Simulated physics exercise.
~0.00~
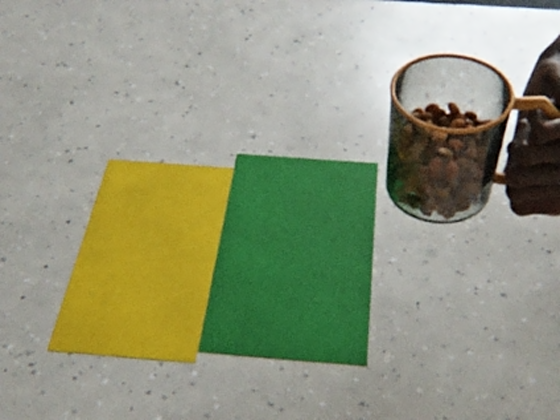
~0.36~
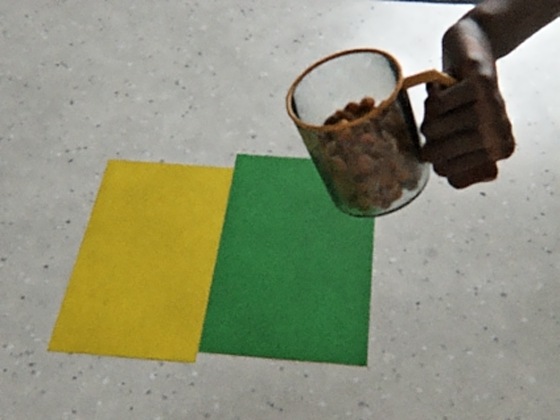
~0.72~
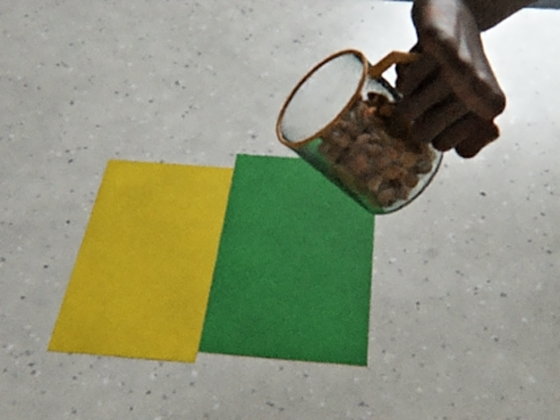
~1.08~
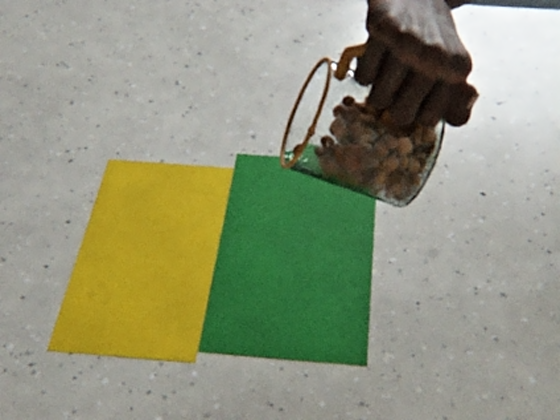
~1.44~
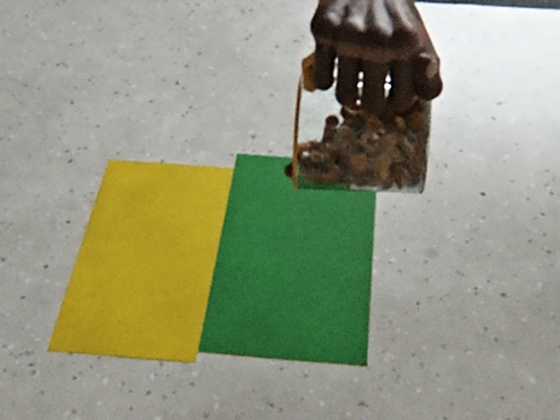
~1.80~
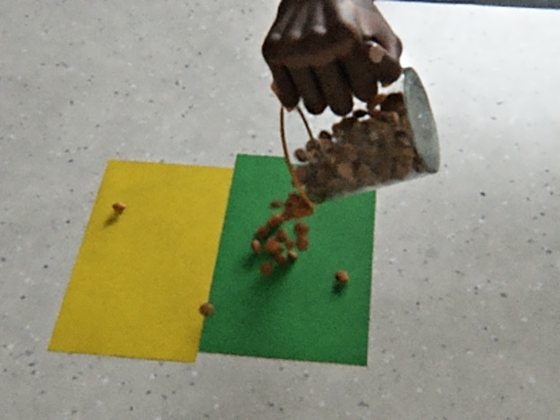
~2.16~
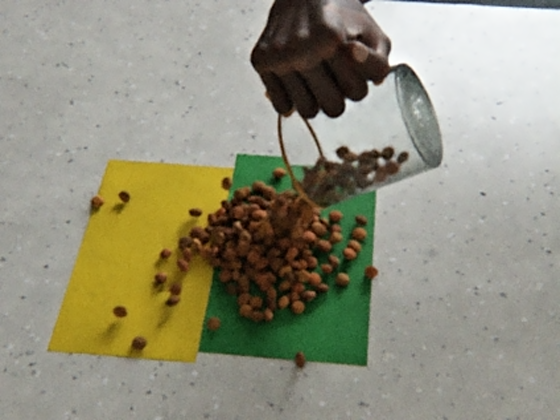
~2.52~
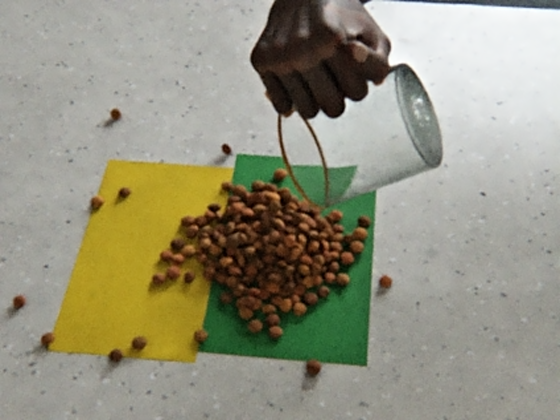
A hand tips a clear cup, spilling brown kibble mostly onto the green mat.
